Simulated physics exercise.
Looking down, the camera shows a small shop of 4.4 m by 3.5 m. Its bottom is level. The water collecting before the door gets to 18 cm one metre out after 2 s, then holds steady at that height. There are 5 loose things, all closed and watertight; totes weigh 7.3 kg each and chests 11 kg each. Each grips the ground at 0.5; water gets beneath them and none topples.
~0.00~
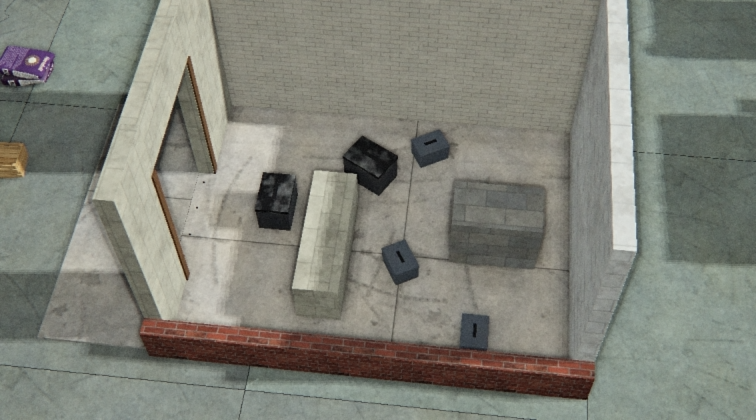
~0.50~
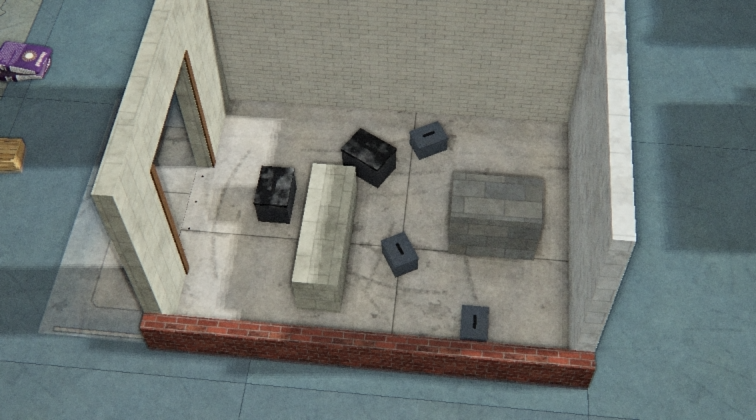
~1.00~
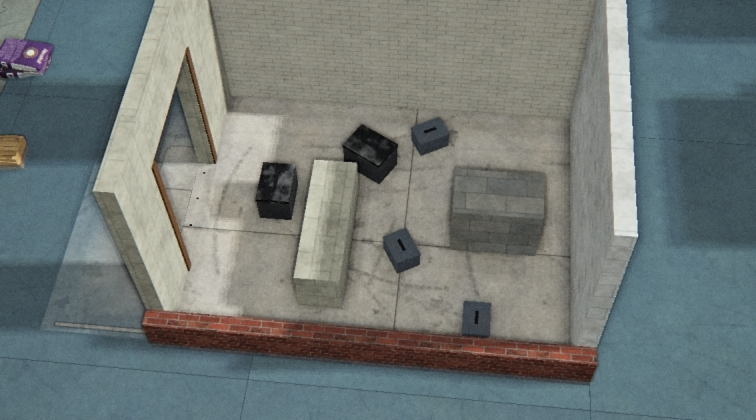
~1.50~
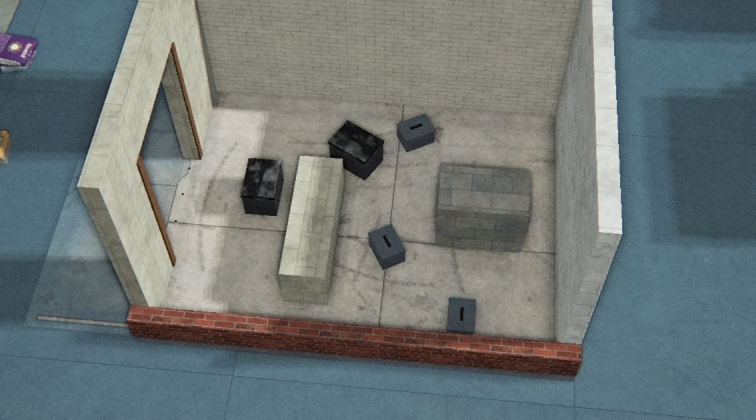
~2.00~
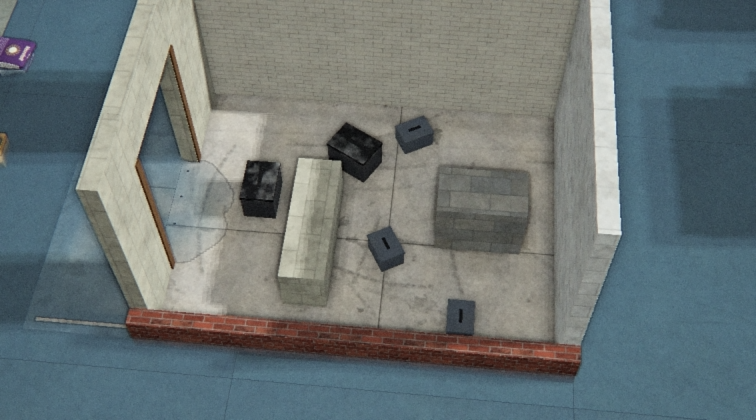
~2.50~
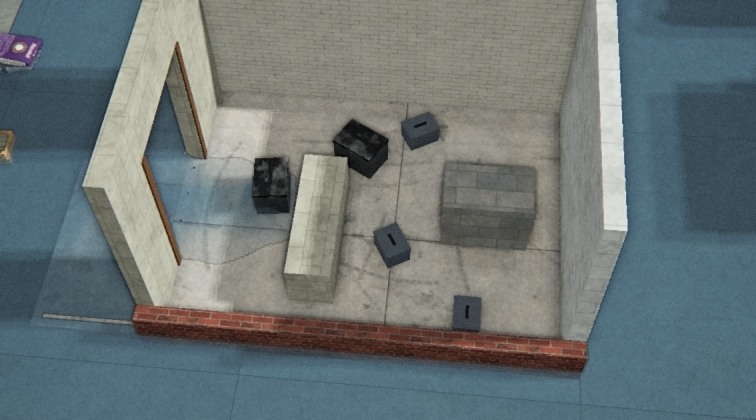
In a small open-topped room with a red brick front edge, dark and grey boxes sat around pale blocks as a thin sheet of water crept in through the left doorway, barely shifting anything.
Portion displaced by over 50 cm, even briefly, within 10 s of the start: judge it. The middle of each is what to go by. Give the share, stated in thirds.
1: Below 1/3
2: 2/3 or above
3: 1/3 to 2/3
3, 1/3 to 2/3.
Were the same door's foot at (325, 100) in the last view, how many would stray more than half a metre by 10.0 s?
4.
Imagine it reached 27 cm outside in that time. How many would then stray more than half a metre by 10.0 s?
That would give 5.
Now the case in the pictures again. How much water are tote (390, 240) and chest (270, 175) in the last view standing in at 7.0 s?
Depths: Near 2 cm, then near 6 cm.
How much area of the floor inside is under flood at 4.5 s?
Wet area: Approx. 7.0 m2.
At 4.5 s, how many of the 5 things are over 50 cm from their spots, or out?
1.
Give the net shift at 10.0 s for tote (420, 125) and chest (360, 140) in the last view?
In that order: 100 cm, 80 cm.
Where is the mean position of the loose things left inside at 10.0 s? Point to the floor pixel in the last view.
I'd say about (457, 226) in the last view.
After 3.5 s 0 of 5 are over 50 cm from their spots; 1 afloat.
After 4.5 s 1 of 5 are over 50 cm from their spots; 1 afloat.
After 7.0 s 2 of 5 are over 50 cm from their spots; 0 afloat.
After 10.0 s 3 of 5 are over 50 cm from their spots, and 3 have been at some point; 3 afloat.
